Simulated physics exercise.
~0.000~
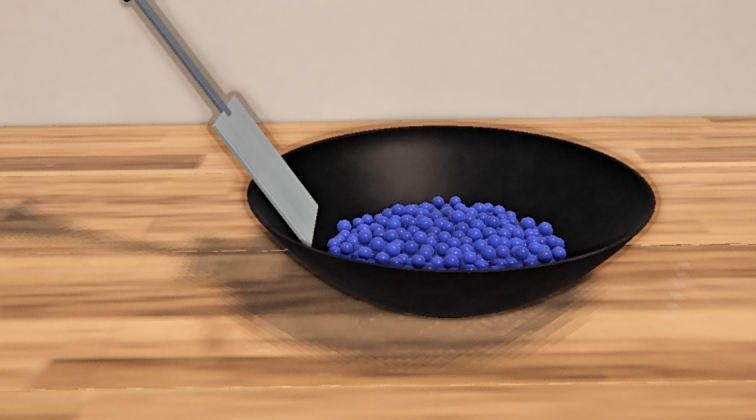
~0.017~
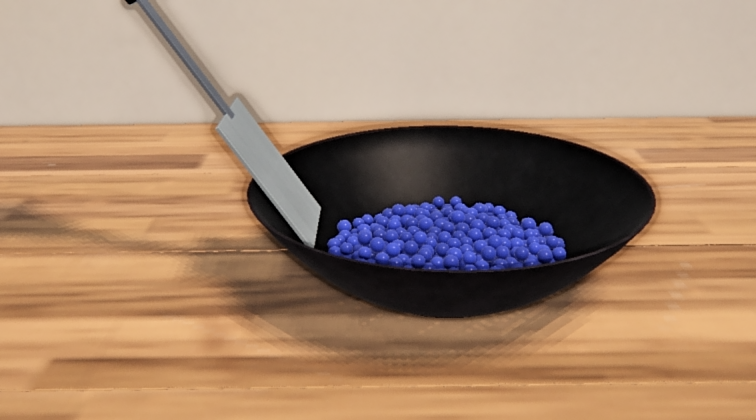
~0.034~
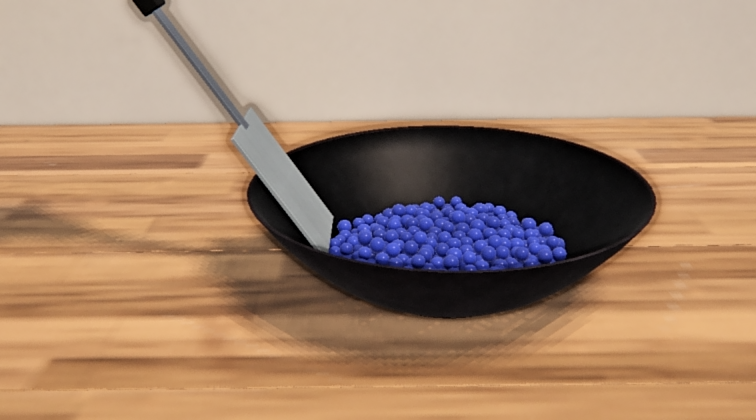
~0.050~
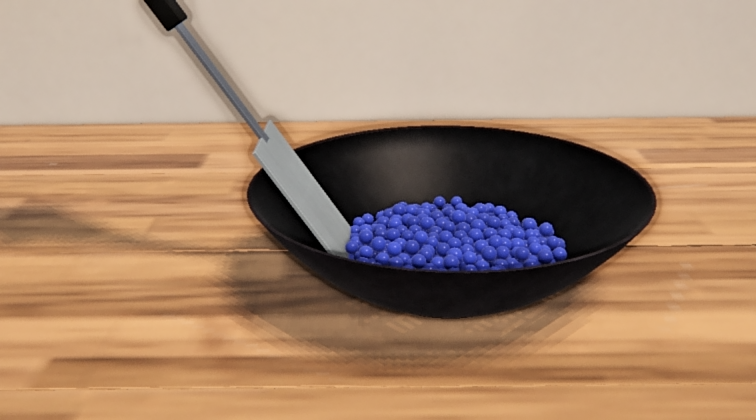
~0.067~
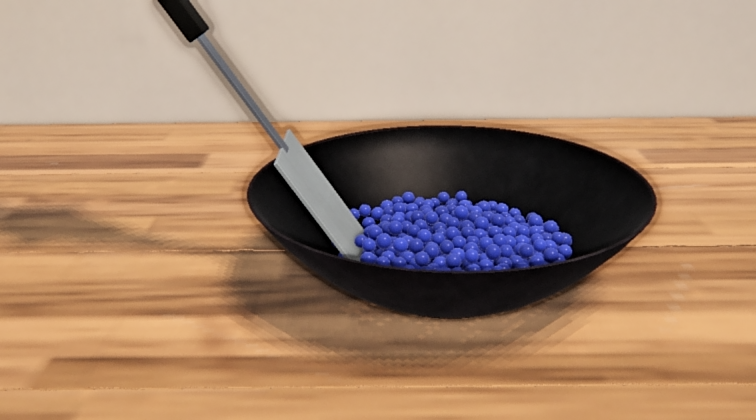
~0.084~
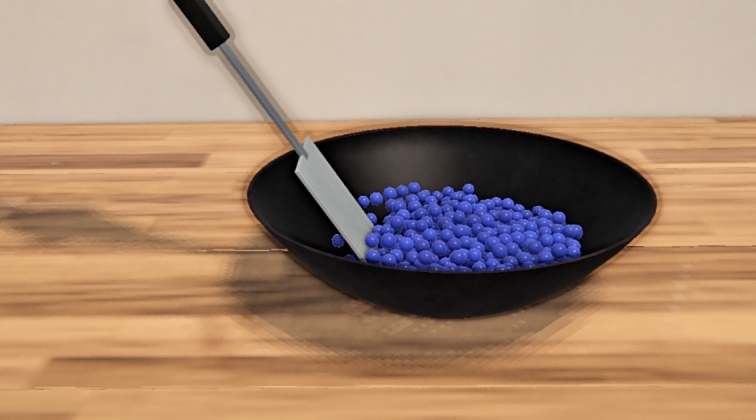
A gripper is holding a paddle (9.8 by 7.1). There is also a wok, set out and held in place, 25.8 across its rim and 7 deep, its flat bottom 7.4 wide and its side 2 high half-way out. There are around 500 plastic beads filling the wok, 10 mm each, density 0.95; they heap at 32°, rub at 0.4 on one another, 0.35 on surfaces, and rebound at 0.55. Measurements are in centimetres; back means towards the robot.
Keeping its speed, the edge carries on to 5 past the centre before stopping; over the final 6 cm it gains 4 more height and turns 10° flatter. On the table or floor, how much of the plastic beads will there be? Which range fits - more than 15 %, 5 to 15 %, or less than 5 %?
The range that fits is less than 5 %.
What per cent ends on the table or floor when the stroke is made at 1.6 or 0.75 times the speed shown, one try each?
Around 15 per cent and around 0 per cent.
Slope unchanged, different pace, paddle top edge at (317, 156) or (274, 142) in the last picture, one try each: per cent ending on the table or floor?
I'd estimate close to 10 and 0 in a hundred.
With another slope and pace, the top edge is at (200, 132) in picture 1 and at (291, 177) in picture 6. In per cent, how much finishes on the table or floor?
It works out to about 5 %, more or less.
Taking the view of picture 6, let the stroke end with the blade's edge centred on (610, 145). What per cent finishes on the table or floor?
Approximately 30 per cent, I reckon.
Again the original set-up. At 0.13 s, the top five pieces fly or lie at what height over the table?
Somewhere around 5 centimetres high.
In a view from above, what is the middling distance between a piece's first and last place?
About 3 centimetres.
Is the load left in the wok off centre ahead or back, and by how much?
3.5 cm ahead.
After 0.13 s, sloping 57°, highest piece 5 above the table; 504 in the wok.
After 0.17 s, sloping 52°, highest piece 6 above the table; 504 in the wok.
After 0.39 s, sloping 47°, highest piece 8 above the table; 495 in the wok, 6 on the table or floor, 3 on the blade or in flight.
After 1.44 s, sloping 47°, highest piece 6 above the table; 495 in the wok, 9 on the table or floor.
At rest, 495 in the wok, 9 on the table or floor. That is 2 % on the table or floor.
